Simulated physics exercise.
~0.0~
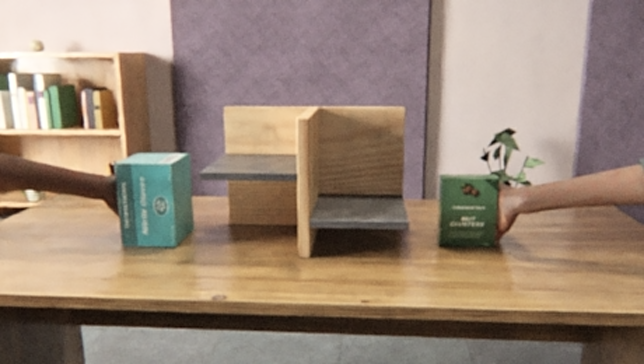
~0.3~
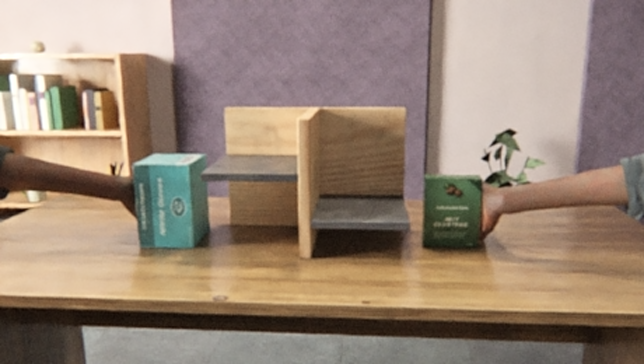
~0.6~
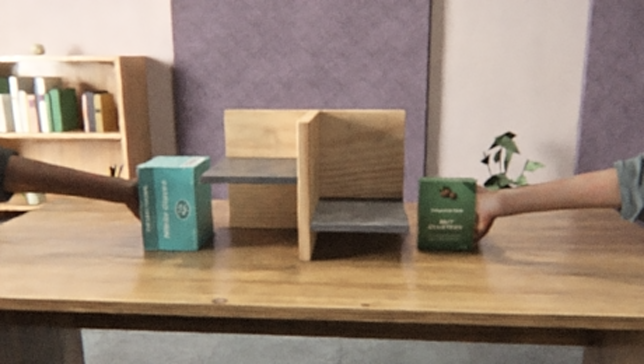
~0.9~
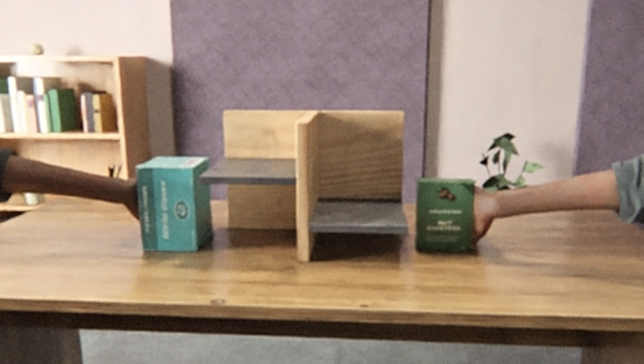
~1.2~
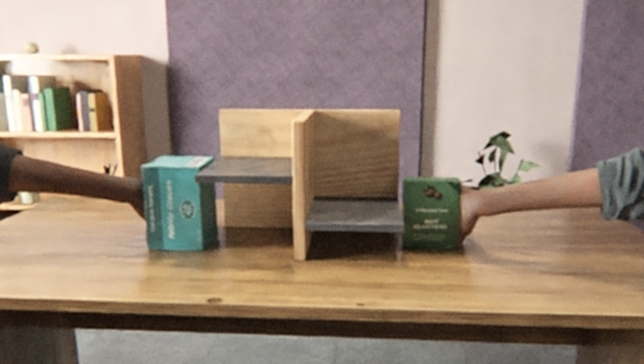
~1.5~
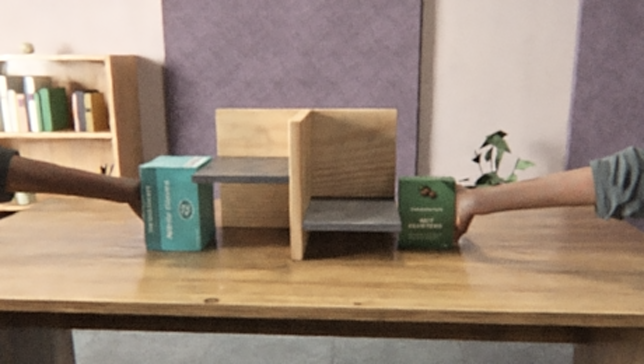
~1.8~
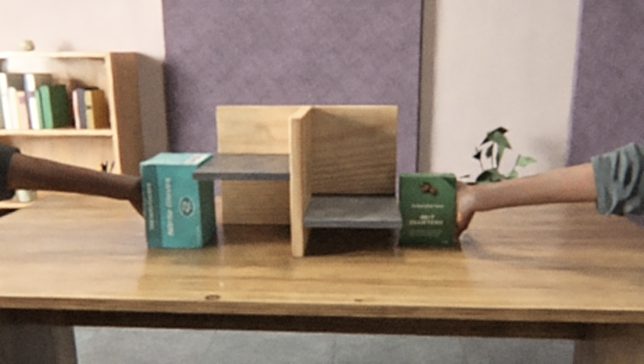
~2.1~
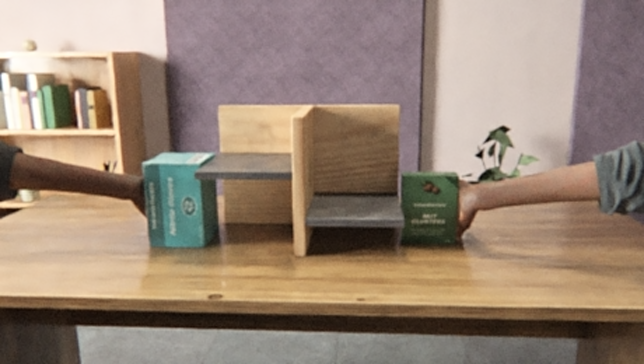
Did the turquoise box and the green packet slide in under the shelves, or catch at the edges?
Both caught at the edges. The turquoise box was too tall for the left shelf, and the green packet was too tall for the right one.
